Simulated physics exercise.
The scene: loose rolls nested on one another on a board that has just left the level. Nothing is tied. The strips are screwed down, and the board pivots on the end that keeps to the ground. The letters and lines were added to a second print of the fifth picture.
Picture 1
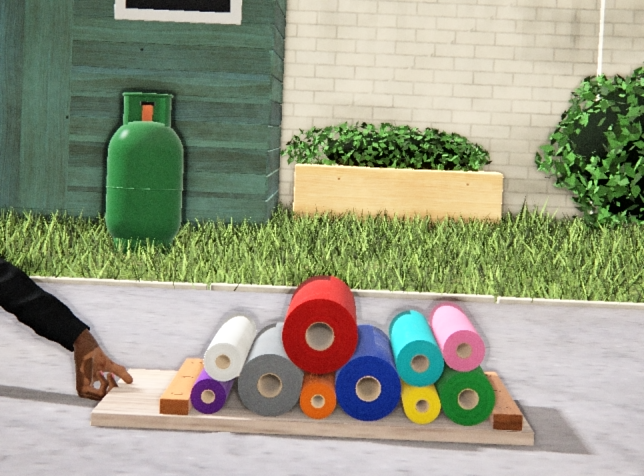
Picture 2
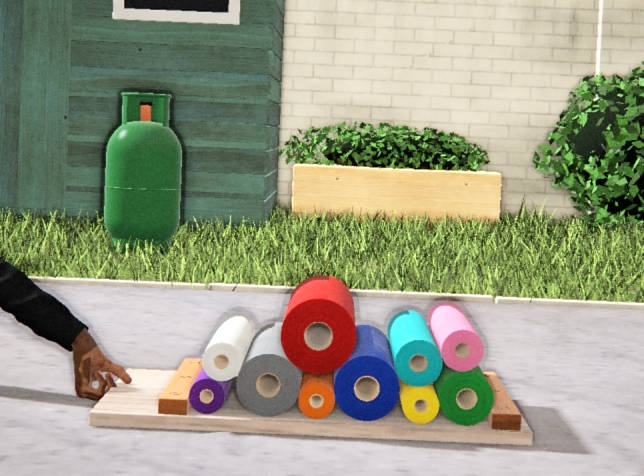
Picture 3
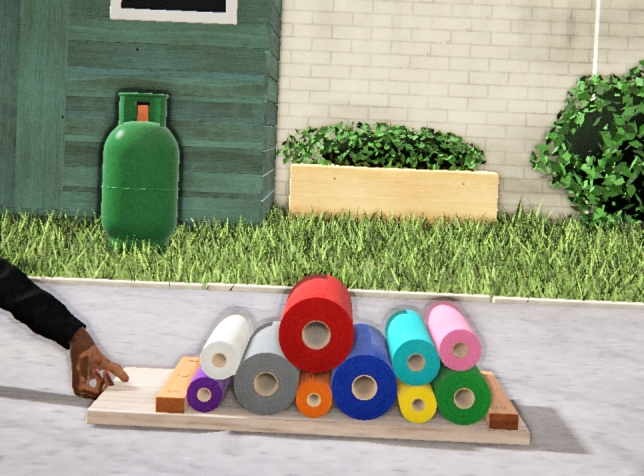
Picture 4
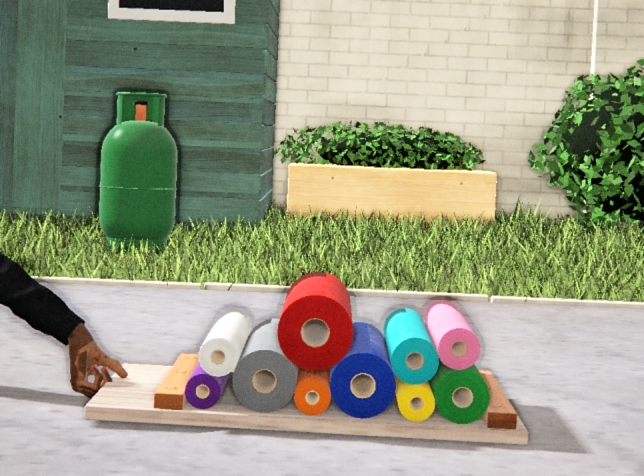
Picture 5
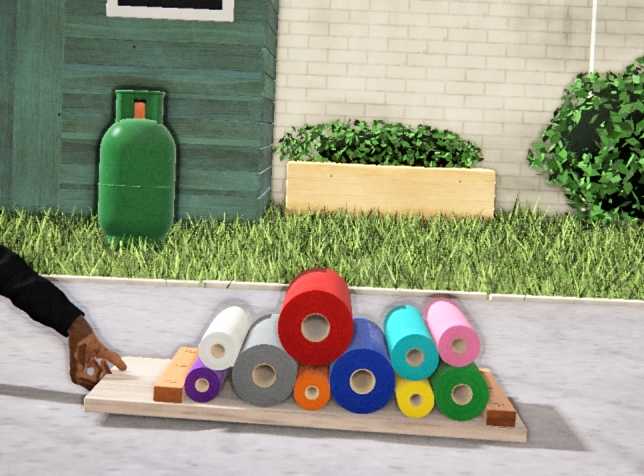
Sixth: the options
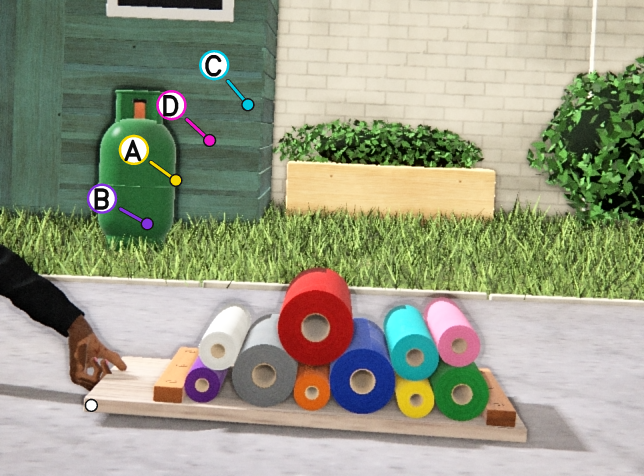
Board stacked with colourful rolls shifting very slightly left on a paved surface, a hand at its left end.
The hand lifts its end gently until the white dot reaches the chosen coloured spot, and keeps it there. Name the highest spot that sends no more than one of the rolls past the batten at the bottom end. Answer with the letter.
It can be raised to D.
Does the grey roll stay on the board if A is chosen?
Yes, with A.
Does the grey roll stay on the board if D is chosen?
The grey roll: Yes.
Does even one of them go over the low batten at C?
Yes, at C.
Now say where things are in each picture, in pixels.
White roll (223, 361); turquoise roll (420, 363); red roll (320, 336), in the first picture.
Red roll (318, 336); pink roll (462, 350), in the second picture.
Board (311, 396); purple roll (204, 395); grey roll (266, 384); turquoise roll (416, 362), in the third picture.
Board (309, 394); purple roll (203, 391); grey roll (265, 381), in the fourth picture.
Board (308, 388); purple roll (202, 385); grey roll (264, 375), in the fifth picture.
On the copy, A at (176, 180); B at (147, 224); C at (248, 105); D at (210, 140); the white dot at (91, 406).
On D. First, board at 21°.
Then, board at 40°.
Finally, board at 40°, one over the low batten (pink).
By contrast, A one over the low batten (pink); B one over the low batten (pink); C three over the low batten (turquoise, red, pink).
